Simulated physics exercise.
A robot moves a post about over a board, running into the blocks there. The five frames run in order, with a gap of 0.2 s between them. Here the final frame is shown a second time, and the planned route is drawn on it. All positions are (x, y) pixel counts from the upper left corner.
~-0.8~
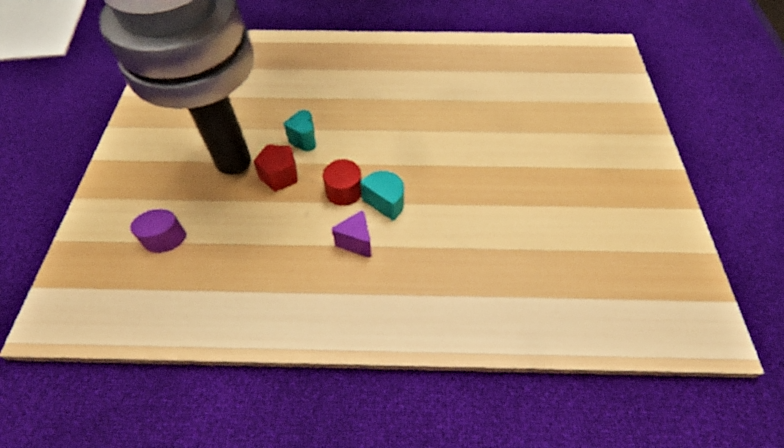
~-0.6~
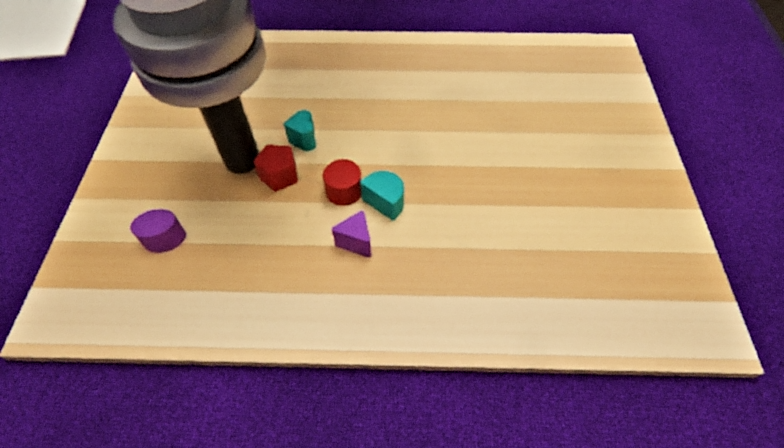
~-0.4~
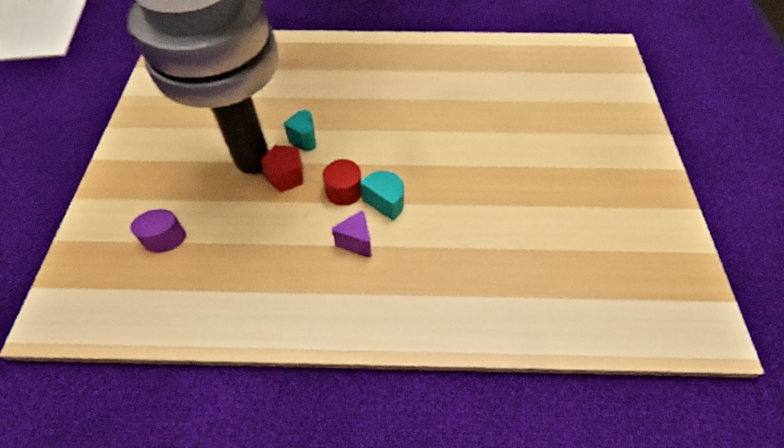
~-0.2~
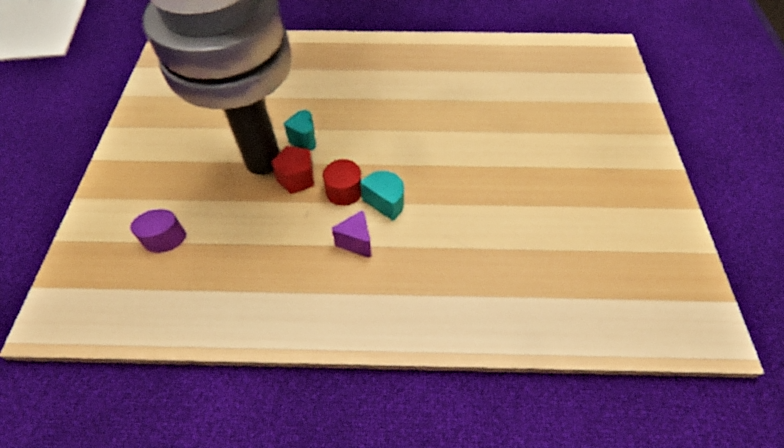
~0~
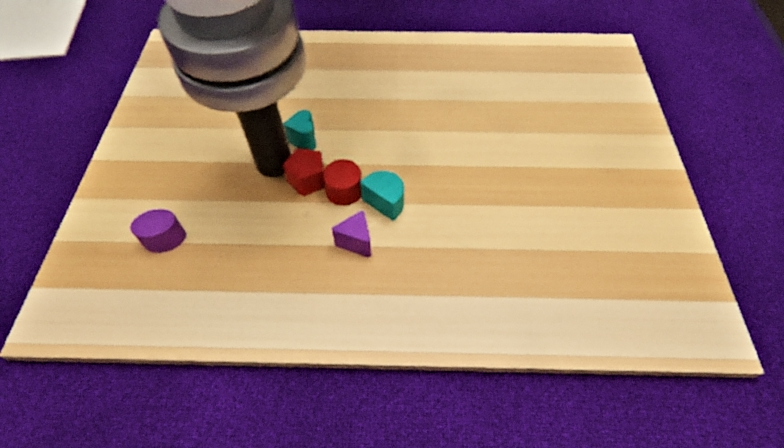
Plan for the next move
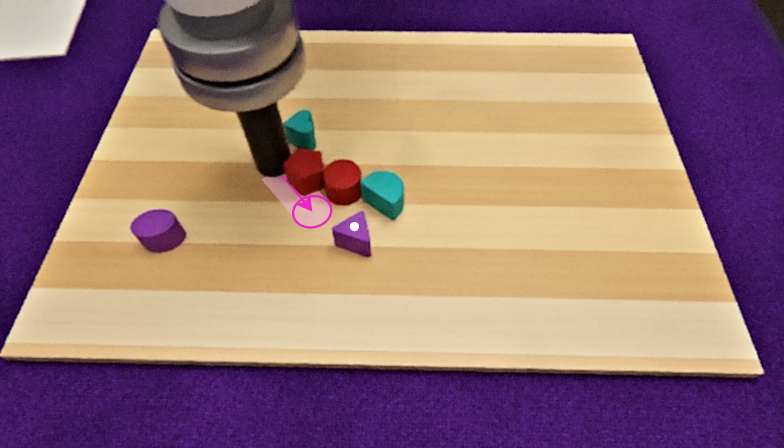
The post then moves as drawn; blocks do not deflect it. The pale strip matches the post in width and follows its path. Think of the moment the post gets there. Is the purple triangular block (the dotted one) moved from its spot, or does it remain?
Here's my answer: The purple triangular block remains in position.
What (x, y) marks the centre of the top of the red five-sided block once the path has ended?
My estimate: (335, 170).
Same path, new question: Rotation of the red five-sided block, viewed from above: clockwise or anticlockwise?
Viewed from overhead, the red five-sided block winds up turned anticlockwise.
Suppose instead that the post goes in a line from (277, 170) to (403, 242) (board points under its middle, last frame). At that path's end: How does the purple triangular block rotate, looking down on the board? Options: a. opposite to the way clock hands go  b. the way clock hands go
b
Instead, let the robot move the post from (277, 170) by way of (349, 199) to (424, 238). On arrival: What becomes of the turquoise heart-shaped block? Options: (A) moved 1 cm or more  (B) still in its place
B
The line goes from (277, 170) to (312, 211); the dot is on the purple triangular block.
On the path given first. Halfway along, post at (293, 183); red five-sided block at (329, 170), turned 50° anticlockwise; red circular block at (365, 176); turquoise D-shaped block at (401, 191), turned 25° anticlockwise.
At the end, post at (311, 205); red five-sided block at (335, 170), turned 65° anticlockwise; red circular block at (372, 175); purple triangular block unmoved; turquoise D-shaped block at (405, 192), turned 25° anticlockwise.
